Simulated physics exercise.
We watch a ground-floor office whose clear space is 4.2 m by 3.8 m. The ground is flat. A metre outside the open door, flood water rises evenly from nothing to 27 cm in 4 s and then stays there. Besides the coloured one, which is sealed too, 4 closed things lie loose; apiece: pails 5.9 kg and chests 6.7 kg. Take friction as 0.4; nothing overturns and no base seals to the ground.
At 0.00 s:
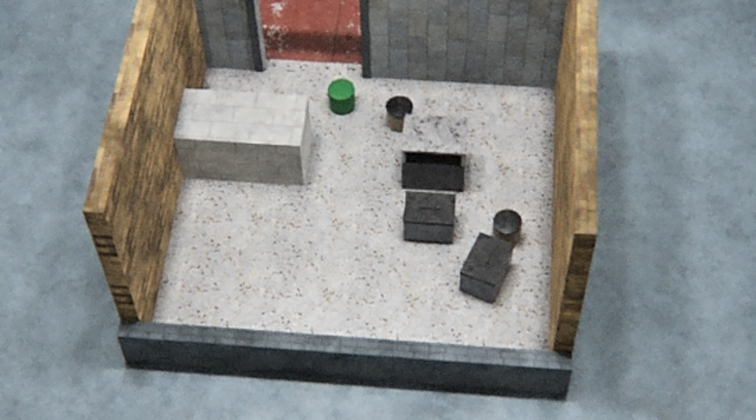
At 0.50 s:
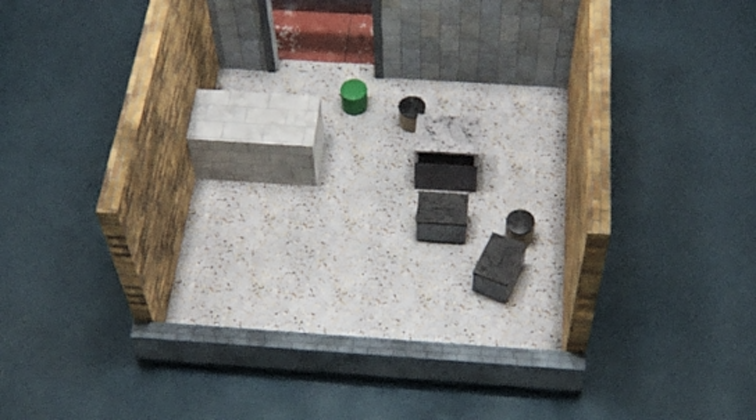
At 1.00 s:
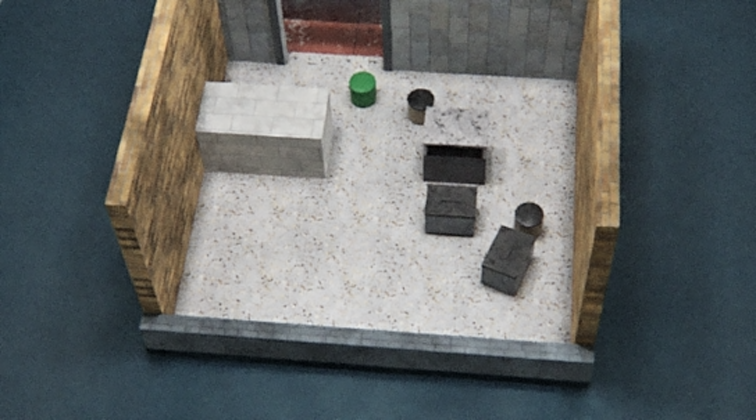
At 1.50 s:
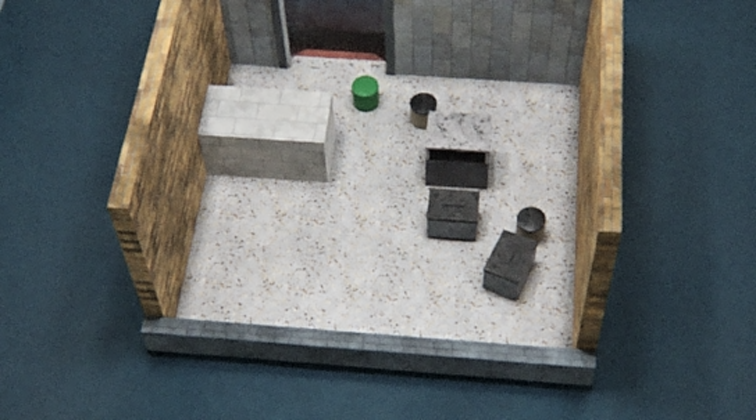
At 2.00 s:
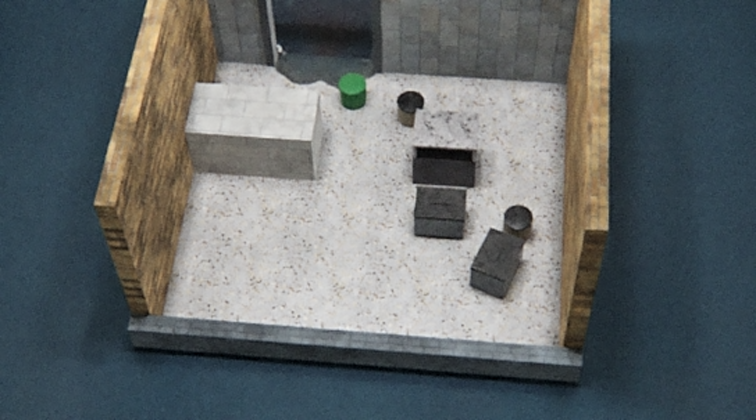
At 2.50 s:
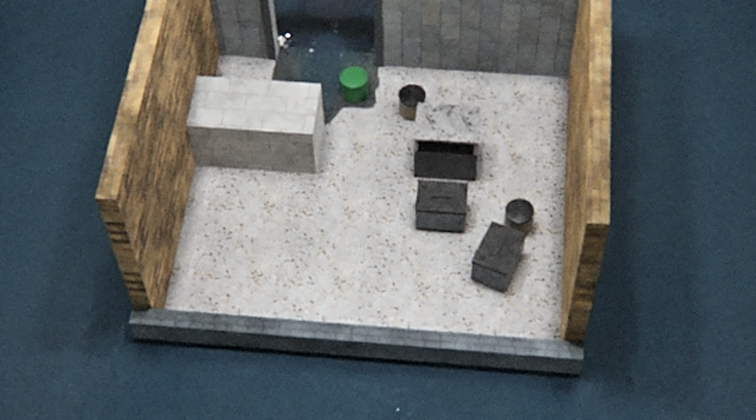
At first, the floor of a walled room is dry, with a green pail near the open doorway and darker pails and chests to the right. Dark water covers the red ground beyond the doorway, then crosses the threshold and spreads around the green pail, while the loose objects stay put.
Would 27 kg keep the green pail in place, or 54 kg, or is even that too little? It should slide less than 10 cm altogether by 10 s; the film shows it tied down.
For it, only the larger load is enough.
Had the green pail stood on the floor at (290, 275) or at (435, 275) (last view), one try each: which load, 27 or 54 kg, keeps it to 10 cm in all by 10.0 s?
In turn: The smaller is enough; the smaller is enough.
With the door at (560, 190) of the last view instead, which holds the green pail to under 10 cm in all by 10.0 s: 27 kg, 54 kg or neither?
In that case the lower weight is enough.
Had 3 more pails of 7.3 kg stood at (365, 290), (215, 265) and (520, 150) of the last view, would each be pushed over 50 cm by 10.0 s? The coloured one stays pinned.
In turn: Less, under, over.
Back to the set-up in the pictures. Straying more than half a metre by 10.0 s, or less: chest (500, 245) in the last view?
Answer: Under.
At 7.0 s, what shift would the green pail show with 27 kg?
Roughly 80 cm.
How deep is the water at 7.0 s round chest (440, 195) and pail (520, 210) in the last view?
Roughly 2 and 3 cm.
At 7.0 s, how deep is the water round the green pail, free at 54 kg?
Roughly 14 cm.
After 3.5 s the green pail would be 0 cm from its start with 27 kg and 0 cm from its start with 54 kg; 8 cm of water round it then.
After 4.5 s the green pail would be 1 cm from its start with 27 kg and 0 cm from its start with 54 kg; 9 cm of water round it then.
After 7.0 s the green pail would be 82 cm from its start with 27 kg and 0 cm from its start with 54 kg; 14 cm of water round it then.
After 10.0 s the green pail would be 88 cm from its start with 27 kg and 0 cm from its start with 54 kg; 14 cm of water round it then.
